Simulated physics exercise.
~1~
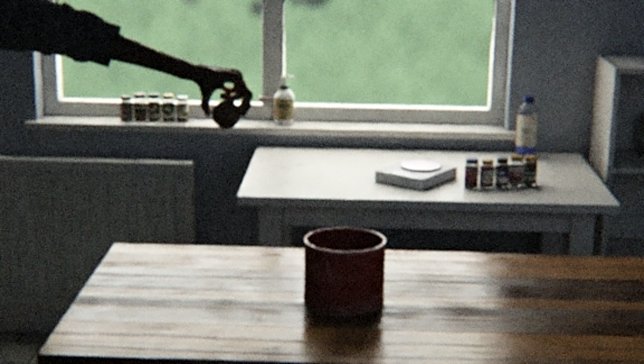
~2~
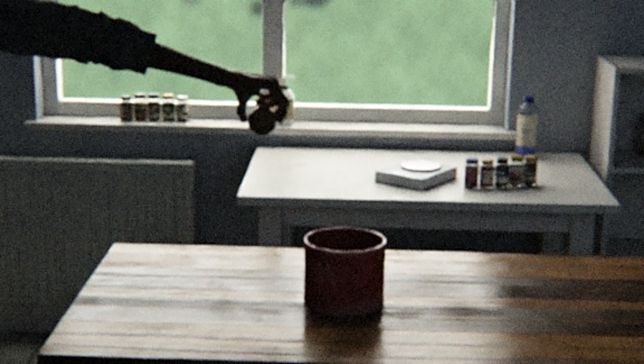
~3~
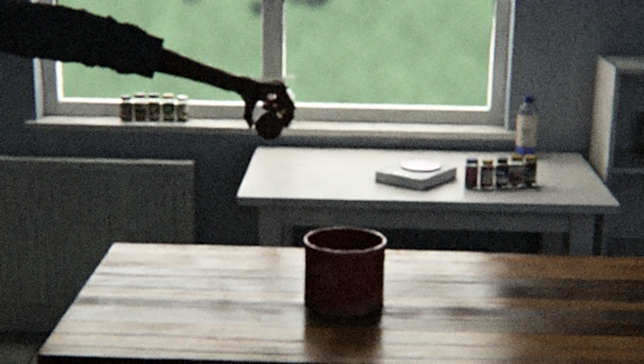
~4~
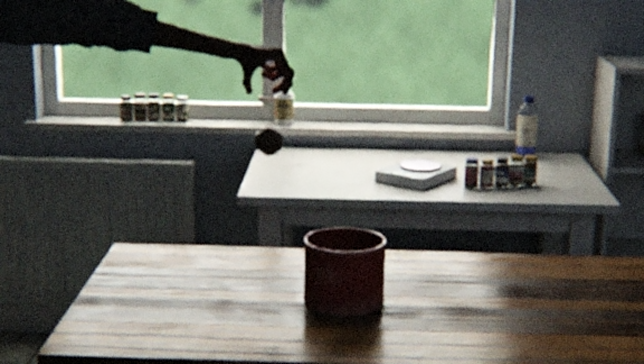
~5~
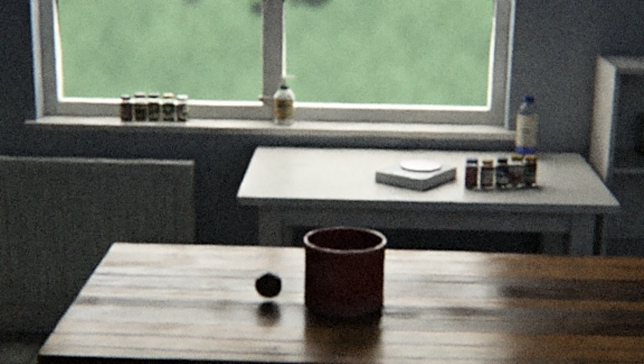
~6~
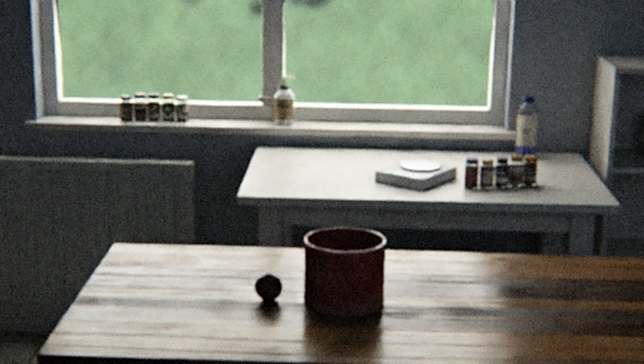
A dark hand drops a small round object, which lands left of the red container.
